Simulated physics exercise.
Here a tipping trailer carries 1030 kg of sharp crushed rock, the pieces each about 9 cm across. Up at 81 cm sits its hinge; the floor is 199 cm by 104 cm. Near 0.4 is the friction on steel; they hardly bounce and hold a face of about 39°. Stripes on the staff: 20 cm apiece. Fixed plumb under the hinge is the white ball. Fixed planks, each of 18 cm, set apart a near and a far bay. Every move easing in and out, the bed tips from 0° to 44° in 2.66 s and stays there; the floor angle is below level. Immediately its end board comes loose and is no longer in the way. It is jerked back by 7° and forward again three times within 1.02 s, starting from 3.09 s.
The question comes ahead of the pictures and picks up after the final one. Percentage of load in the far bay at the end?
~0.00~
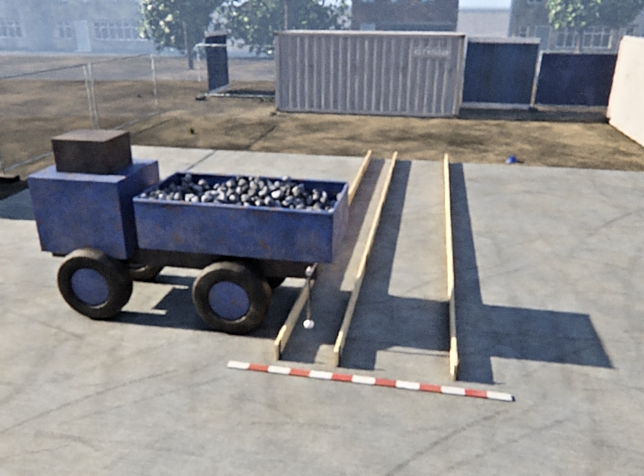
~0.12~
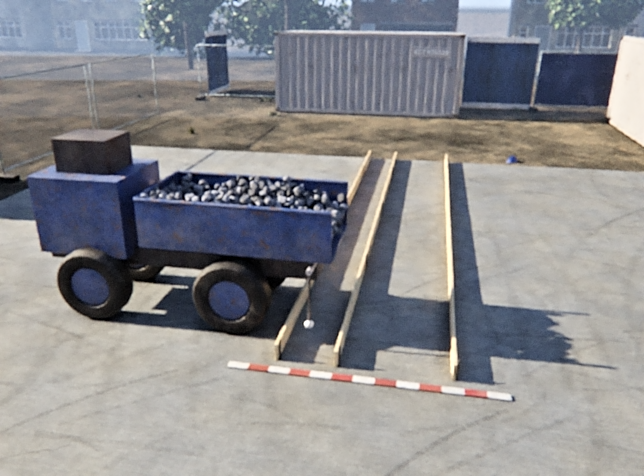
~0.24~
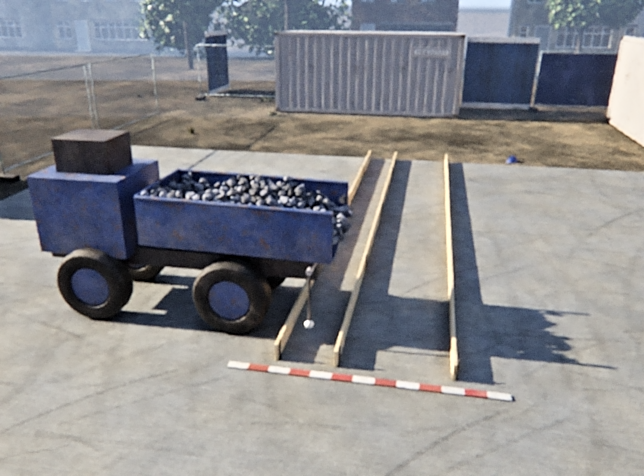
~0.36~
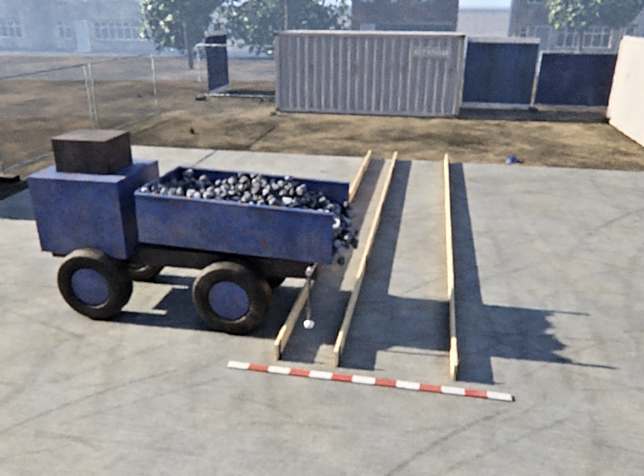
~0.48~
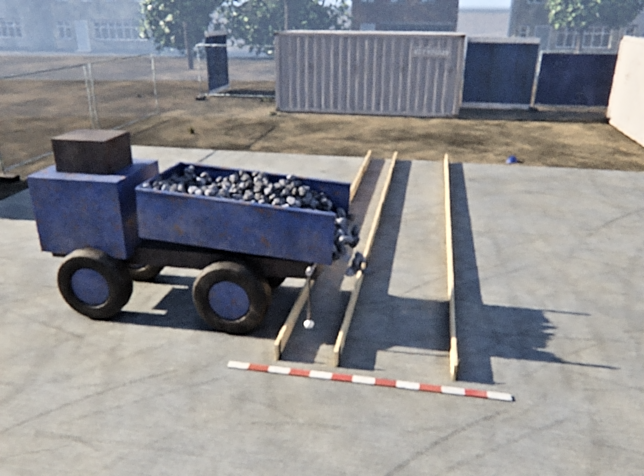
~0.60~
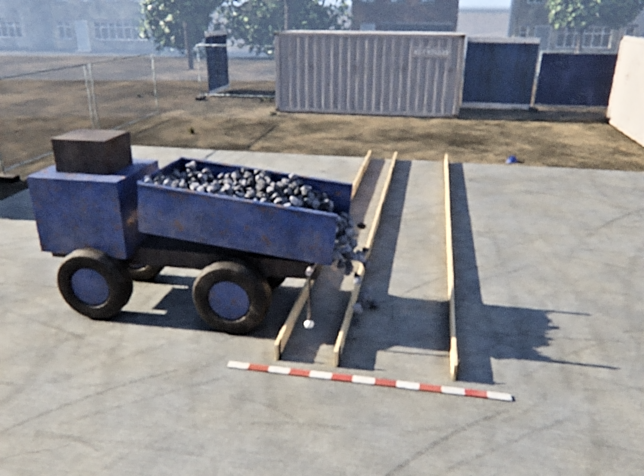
Roughly 90 %.
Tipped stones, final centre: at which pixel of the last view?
(399, 312).
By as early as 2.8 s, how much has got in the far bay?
90 per cent or so by then.
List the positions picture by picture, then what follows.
Lip at (331, 263), floor tilted 0°, highest stones at (242, 184), in the first frame.
The bed is at 0°, its lip at (331, 263); the top of the load is at (242, 183); the stones move at 0.1 m/s on average, in the second frame.
Lip at (331, 263), floor tilted 1°, highest stones at (243, 182); 1 % has left, in the third frame.
The bed is at 2°, its lip at (331, 264); the top of the load is at (222, 180); 2 % has left, in the fourth frame.
The bed is at 4°, its lip at (331, 264); the top of the load is at (207, 176); 4 % has left, in the fifth frame.
Lip at (332, 265), floor tilted 6°, highest stones at (191, 172); 5 % has left, in the sixth frame.
After 2.0 s the floor is at 37°; 67 % in the bed, 1 % in the near bay, 31 % in the far bay; the foremost stones are at (432, 324).
After 2.8 s the floor is at 44°; 8 % in the bed, 2 % in the near bay, 89 % in the far bay, 1 % past the last board; the foremost stones are at (456, 311).
After 4.6 s the floor is at 44°; 0 % in the bed, 3 % in the near bay, 93 % in the far bay, 4 % past the last board; the foremost stones are at (504, 337).
After 7.5 s the floor is at 44°; 0 % in the bed, 3 % in the near bay, 93 % in the far bay, 4 % past the last board; the foremost stones are at (504, 337).
